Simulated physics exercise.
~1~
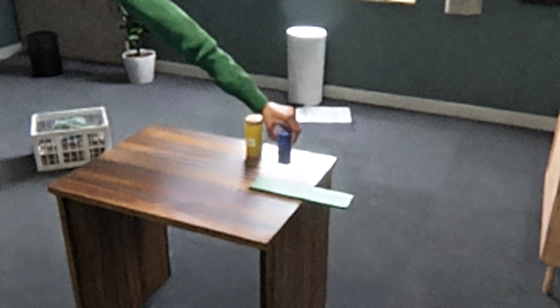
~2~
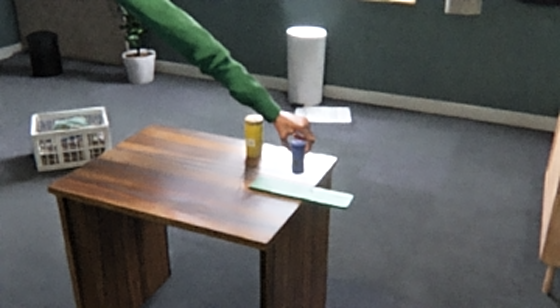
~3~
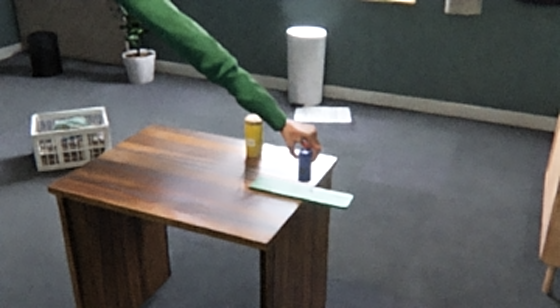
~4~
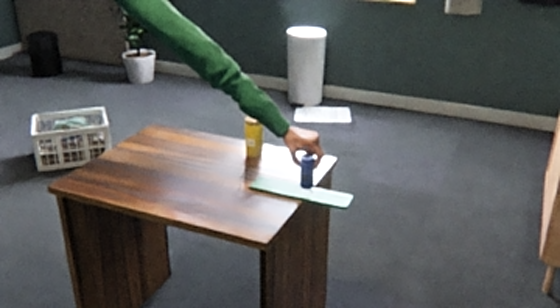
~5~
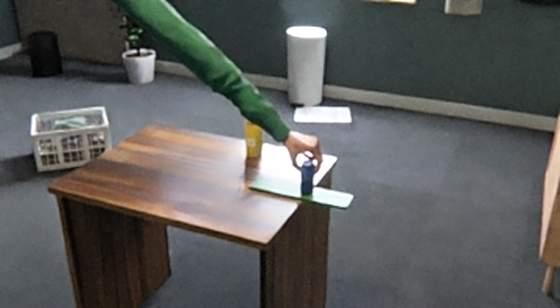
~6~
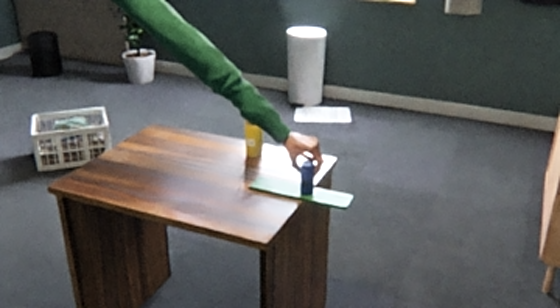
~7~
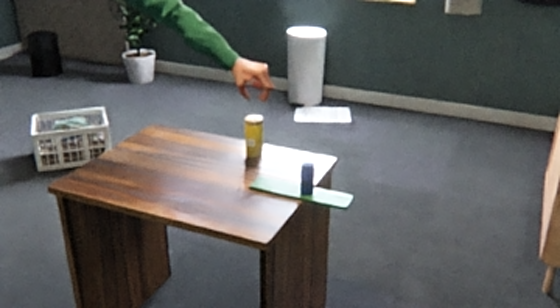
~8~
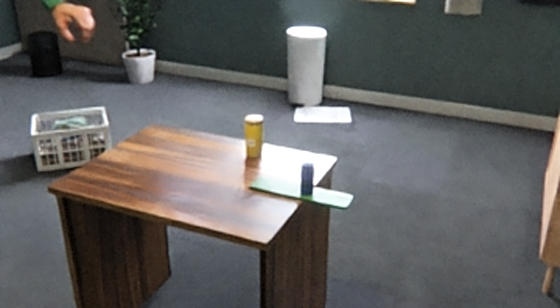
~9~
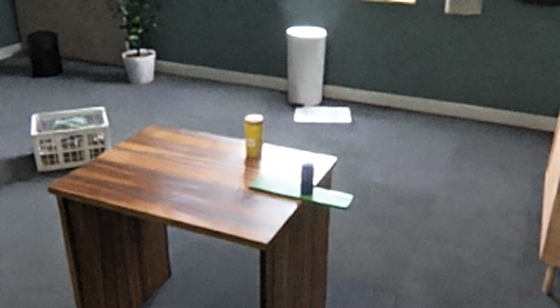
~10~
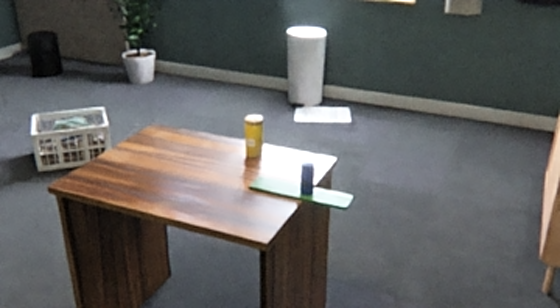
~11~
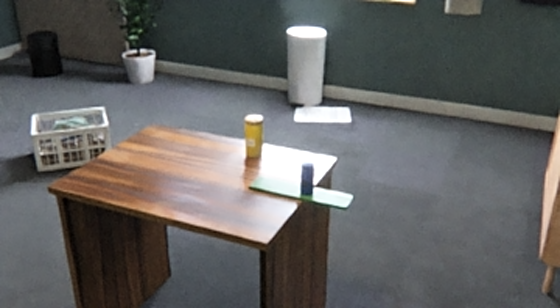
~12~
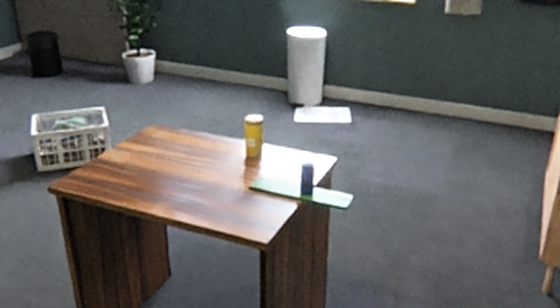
We see a green-sleeved arm move a small blue shaker right and down across a wooden table, past a yellow jar, onto a green plank overhanging the edge. The hand lets go and withdraws to the upper left, and the shaker stays upright on the still plank.
